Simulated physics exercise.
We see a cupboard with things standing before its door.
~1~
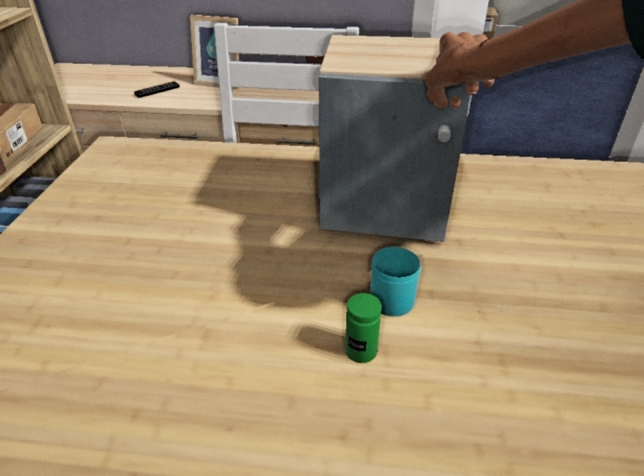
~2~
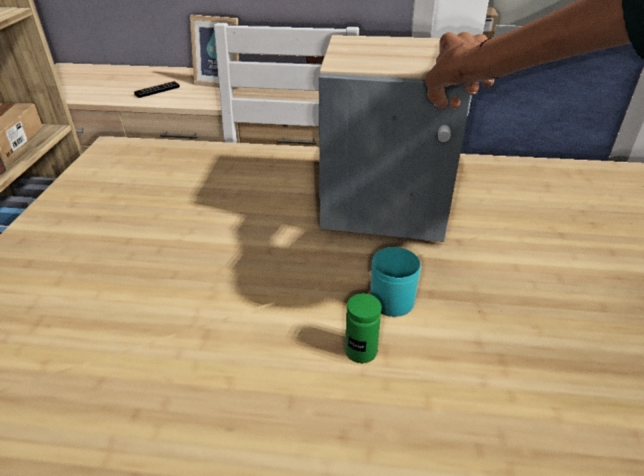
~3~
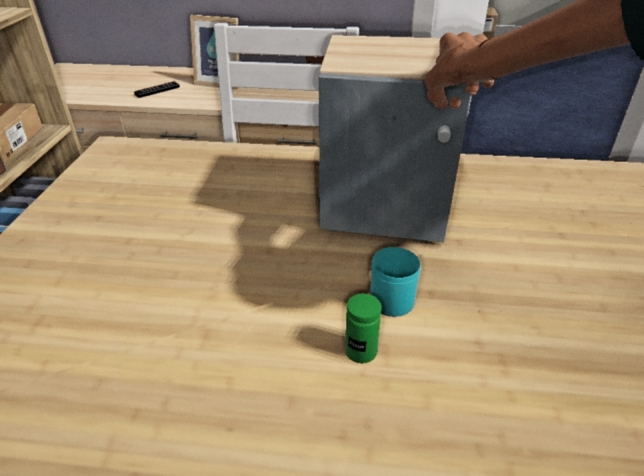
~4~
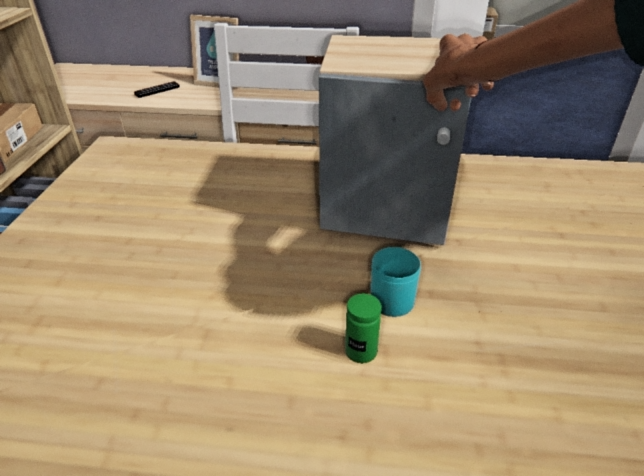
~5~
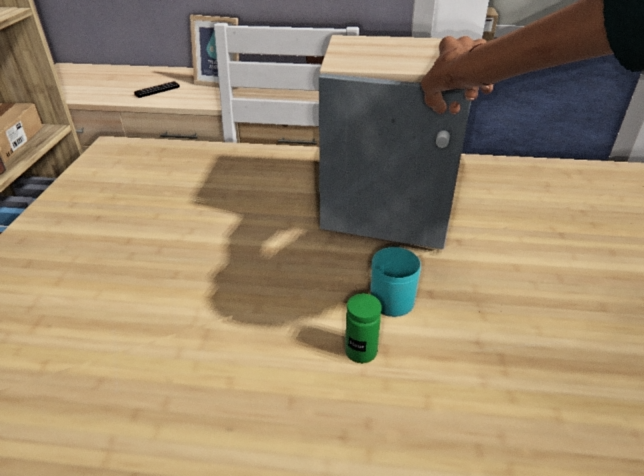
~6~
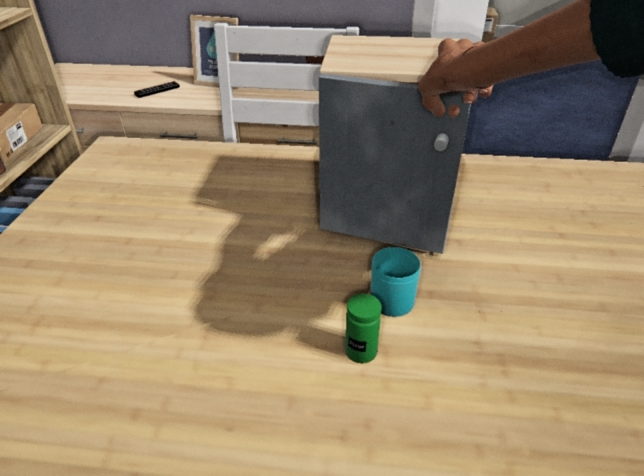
At the start, a hand rests on the top right edge of a small grey cupboard on a wooden table, with a turquoise beaker and a green shaker standing before its nearly closed door. After staying still briefly, the door swings slightly outward as the hand shifts a little, while both objects stay put.
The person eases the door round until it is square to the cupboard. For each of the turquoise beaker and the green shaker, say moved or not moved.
Answer - turquoise beaker: Moved; green shaker: Not moved.
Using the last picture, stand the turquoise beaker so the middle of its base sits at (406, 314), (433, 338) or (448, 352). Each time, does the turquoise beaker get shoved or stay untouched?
Is hit; is not touched; is not touched.
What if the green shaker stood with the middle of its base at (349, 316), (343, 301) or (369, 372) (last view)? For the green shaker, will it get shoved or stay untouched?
Taking the tries in turn, it gets hit and moved; gets hit and moved; is never reached.
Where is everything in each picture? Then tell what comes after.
Door 4° open; turquoise beaker (395, 282); green shaker (363, 329); door (387, 168), in the first frame.
Door 4° open; green shaker (363, 329); door (387, 168), in the second frame.
Door 4° open; turquoise beaker (395, 282); door (386, 168), in the third frame.
Door 7° open; green shaker (363, 329); door (386, 169), in the fourth frame.
Door 10° open; turquoise beaker (395, 282); door (385, 171), in the fifth frame.
Door 13° open; turquoise beaker (395, 282); green shaker (363, 329); door (385, 173), in the sixth frame.
Then, 1.18 s past the last view, door 60° open; turquoise beaker travelled about its own width near (354, 301); green shaker at rest near (363, 329).
Finally, the turquoise beaker gets knocked, near (278, 314); the green shaker escapes contact, near (363, 330).
